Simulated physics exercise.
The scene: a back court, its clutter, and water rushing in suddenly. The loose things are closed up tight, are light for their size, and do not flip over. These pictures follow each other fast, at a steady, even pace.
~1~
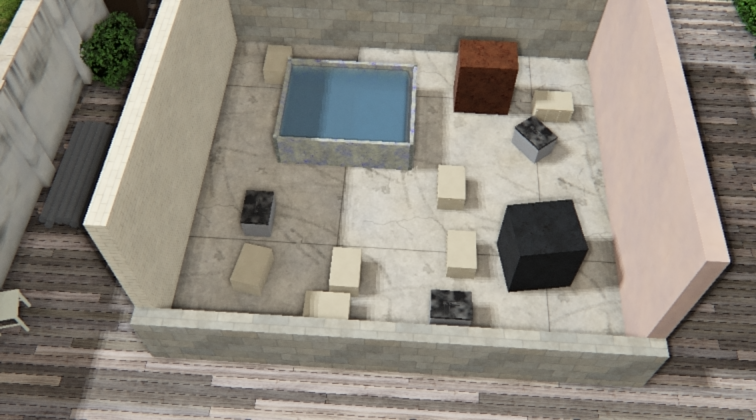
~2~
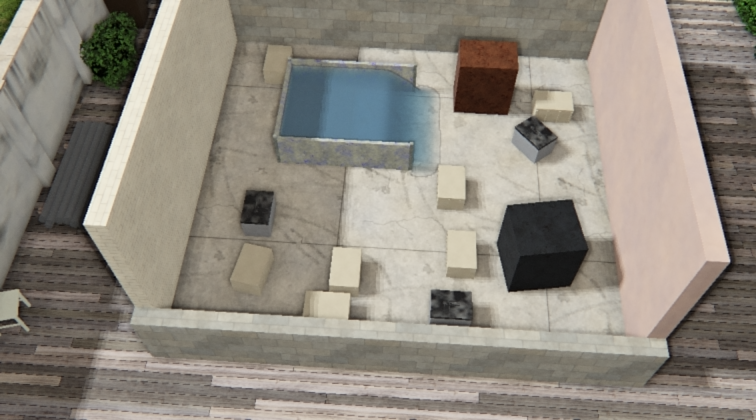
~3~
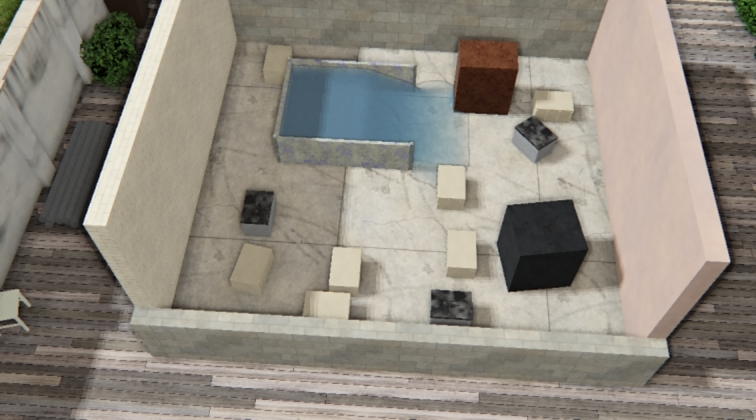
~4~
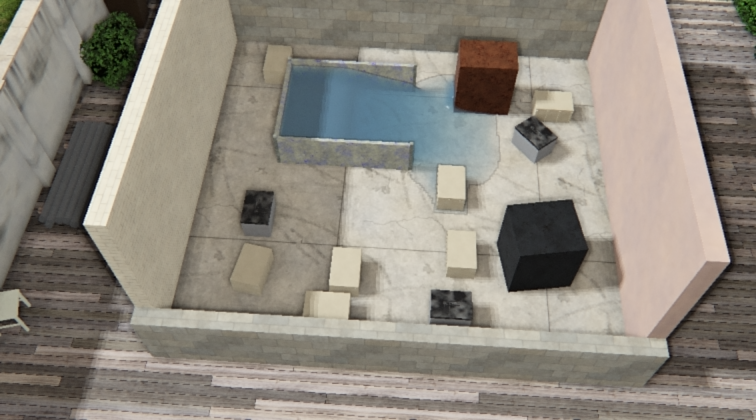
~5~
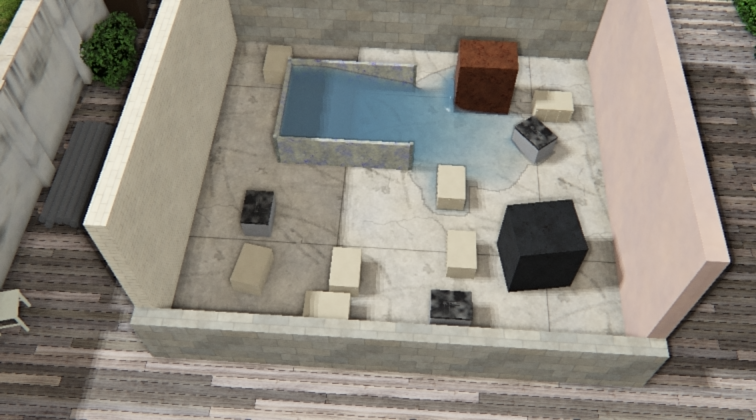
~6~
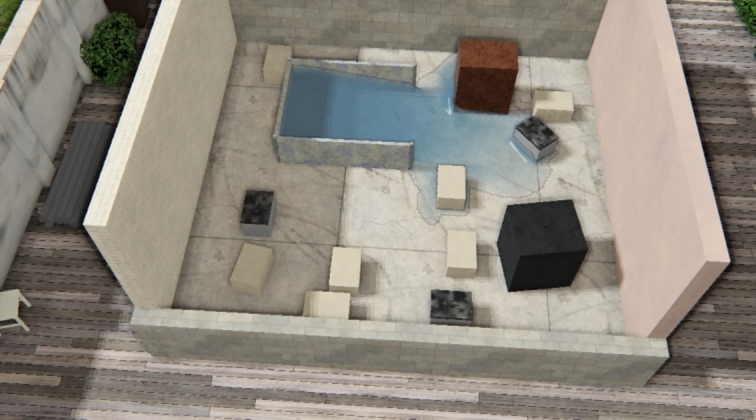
Water poured out of the right side of a raised pool in a walled courtyard and spread across the pale floor, reaching a rusty-brown block and several smaller ones, while none of the blocks moved.
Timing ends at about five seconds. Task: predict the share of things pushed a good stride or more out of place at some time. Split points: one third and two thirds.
Band: Below one third.
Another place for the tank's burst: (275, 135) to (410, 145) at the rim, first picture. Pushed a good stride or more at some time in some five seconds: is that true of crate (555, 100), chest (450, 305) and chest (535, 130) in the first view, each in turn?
In the order asked: Never gets that far, then goes the distance, then never gets that far.
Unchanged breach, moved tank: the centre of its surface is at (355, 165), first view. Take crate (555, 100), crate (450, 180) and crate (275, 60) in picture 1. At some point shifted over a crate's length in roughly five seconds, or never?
Results in order: Made it that far / made it that far / never that far.
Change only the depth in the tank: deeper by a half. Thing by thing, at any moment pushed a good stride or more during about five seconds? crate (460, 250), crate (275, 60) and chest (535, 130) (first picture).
Object 1: Stayed below the mark. Object 2: Stayed below the mark. Object 3: Passed the mark.
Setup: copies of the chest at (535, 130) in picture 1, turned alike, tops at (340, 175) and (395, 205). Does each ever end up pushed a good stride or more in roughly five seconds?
Well, one then the other: Not carried that far, not carried that far.
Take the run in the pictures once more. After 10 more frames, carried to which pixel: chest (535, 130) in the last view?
Position: About (596, 116).
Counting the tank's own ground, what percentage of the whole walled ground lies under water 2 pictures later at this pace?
Wet share: Around 30 %.
A moment on, 1 of 10 are well off their spots; 0 afloat.
Next, 1 of 10 are well off their spots; 1 afloat.
Later, 1 of 10 are well off their spots; 1 afloat.
In the end, 3 of 10 are well off their spots, and 3 have been at some point; 2 afloat.
